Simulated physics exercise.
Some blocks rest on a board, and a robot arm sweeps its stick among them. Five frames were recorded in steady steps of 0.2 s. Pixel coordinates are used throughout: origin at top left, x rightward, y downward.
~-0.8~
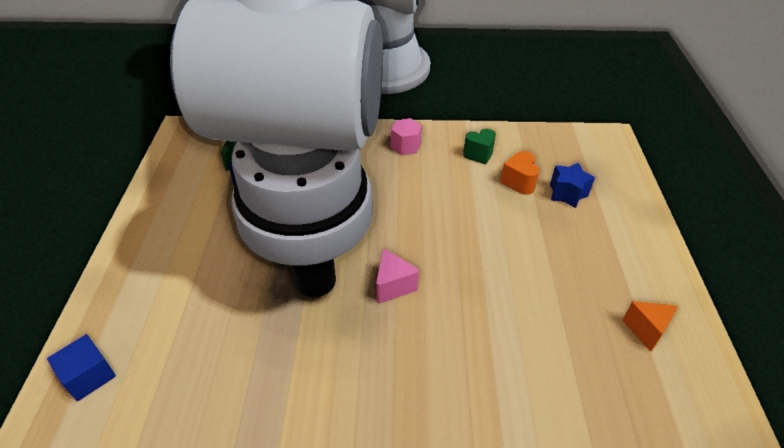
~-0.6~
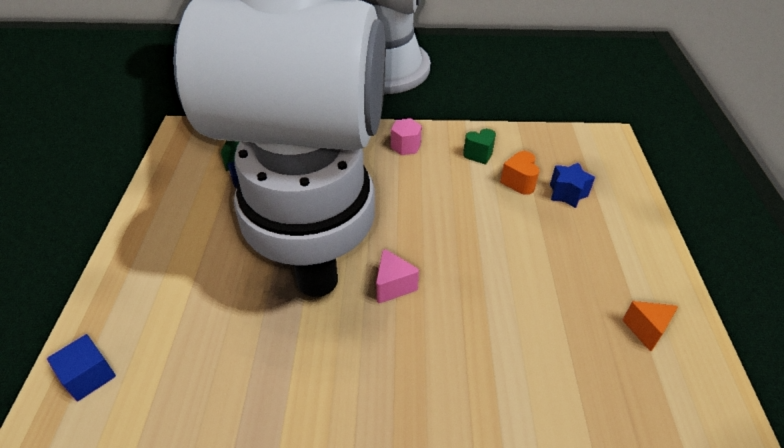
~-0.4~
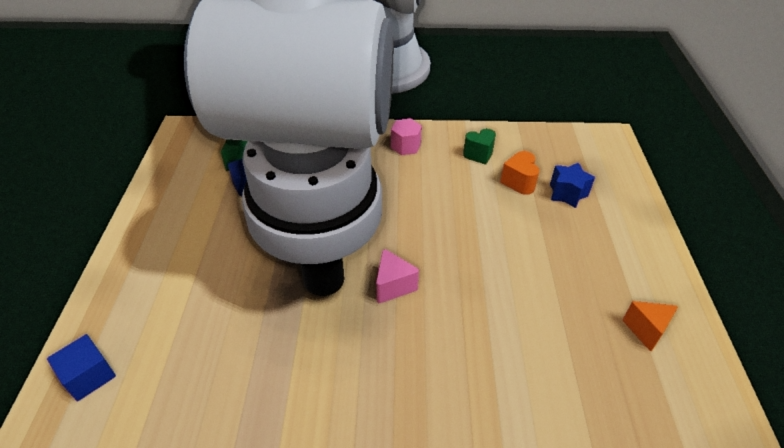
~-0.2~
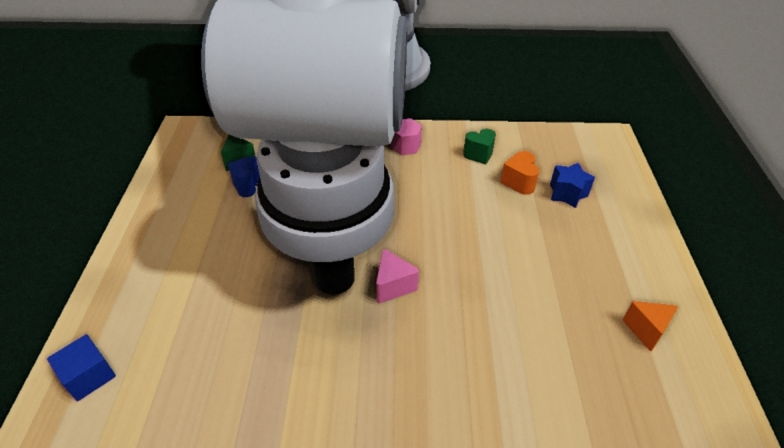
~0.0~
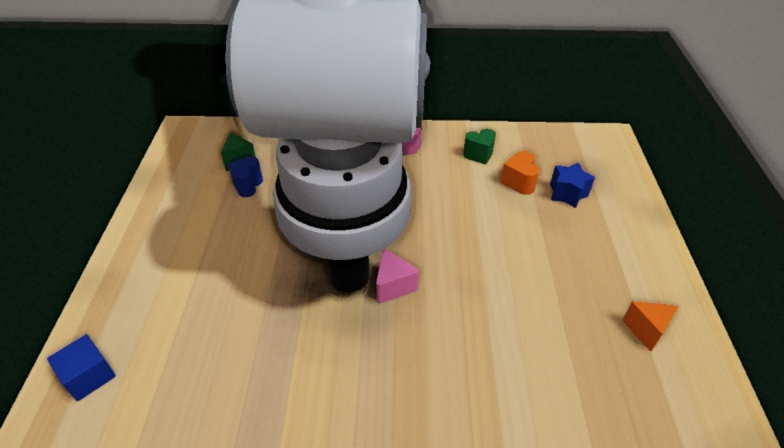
To begin with, a robot arm holds its dark stick over a wooden board of scattered coloured blocks, just left of a pink triangle. The arm then slides steadily a short way right, uncovering green and blue blocks behind it, until the stick is close beside the triangle, which has not moved.
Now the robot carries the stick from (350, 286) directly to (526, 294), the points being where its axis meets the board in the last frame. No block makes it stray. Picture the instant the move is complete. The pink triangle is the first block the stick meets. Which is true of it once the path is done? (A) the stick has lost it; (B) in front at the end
The correct letter is B.
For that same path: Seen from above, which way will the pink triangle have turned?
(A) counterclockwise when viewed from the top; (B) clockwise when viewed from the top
The answer is A.
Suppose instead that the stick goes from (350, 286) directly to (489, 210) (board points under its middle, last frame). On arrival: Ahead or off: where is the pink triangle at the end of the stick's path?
Slipped loose.
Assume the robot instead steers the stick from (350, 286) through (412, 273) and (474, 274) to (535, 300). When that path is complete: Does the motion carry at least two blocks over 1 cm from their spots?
No.
The first path, step by step. One third of the way, stick at (409, 280); pink triangle at (444, 267), turned 20° anticlockwise.
Two thirds of the way, stick at (470, 283); pink triangle at (505, 266), turned 30° anticlockwise.
At the end, stick at (529, 285); pink triangle at (560, 264), turned 40° anticlockwise.
